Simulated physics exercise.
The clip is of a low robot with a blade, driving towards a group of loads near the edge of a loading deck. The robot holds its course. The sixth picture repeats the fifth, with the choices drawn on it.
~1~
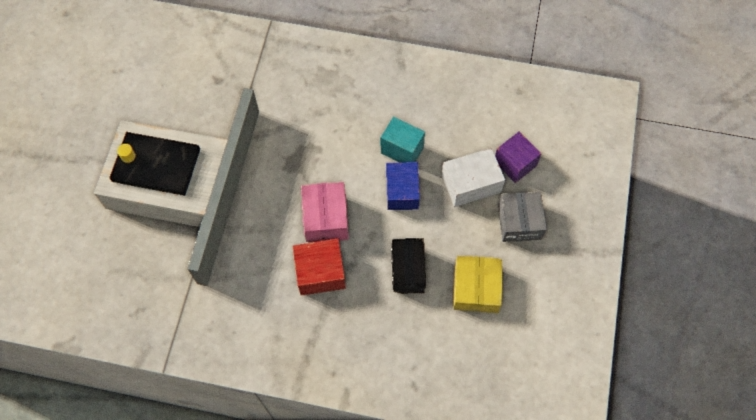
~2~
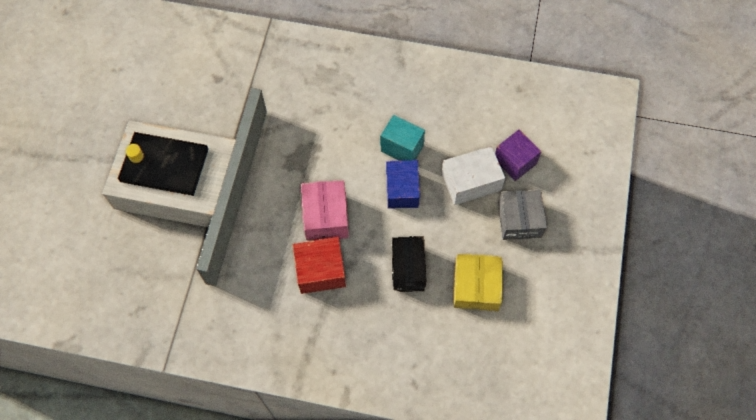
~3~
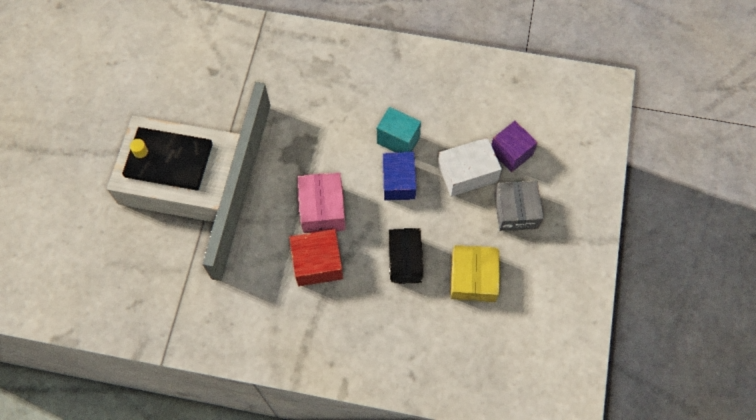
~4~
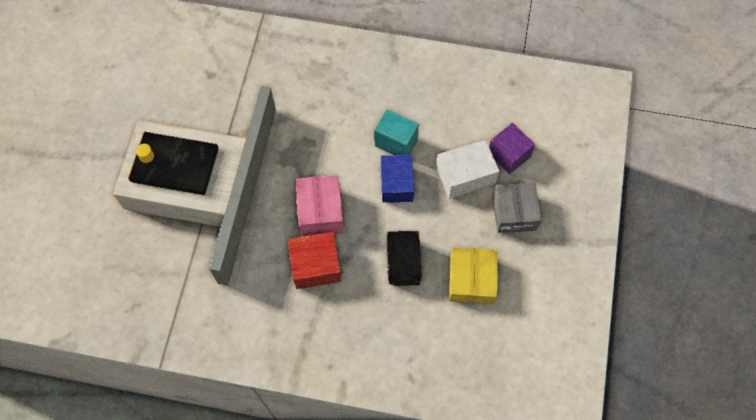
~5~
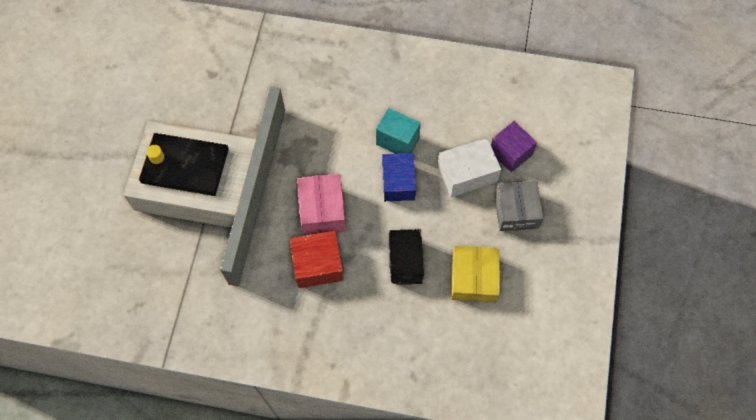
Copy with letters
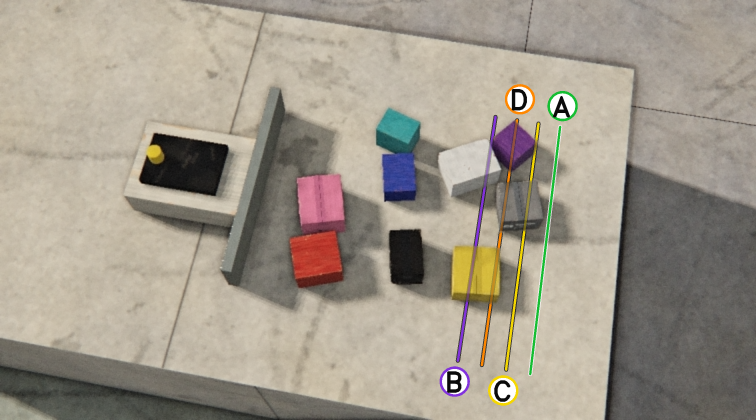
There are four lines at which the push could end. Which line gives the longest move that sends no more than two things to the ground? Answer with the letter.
At A, and not beyond.
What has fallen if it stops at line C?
The yellow parcel goes over.
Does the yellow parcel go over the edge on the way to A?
By then, yes.
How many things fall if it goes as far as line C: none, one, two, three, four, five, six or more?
By then, one.
On the copy, A at (546, 243); B at (478, 232); C at (523, 239); D at (501, 235).
On A. First, robot (294, 182); red crate (373, 271); black box (416, 260).
Then, robot (399, 200); yellow parcel (560, 292); grey box (538, 220).
Finally, robot (483, 214); yellow parcel over the edge; grey box (621, 234); one fallen.
By contrast, B is within the limit but short; C is within the limit but short; D is within the limit but short.
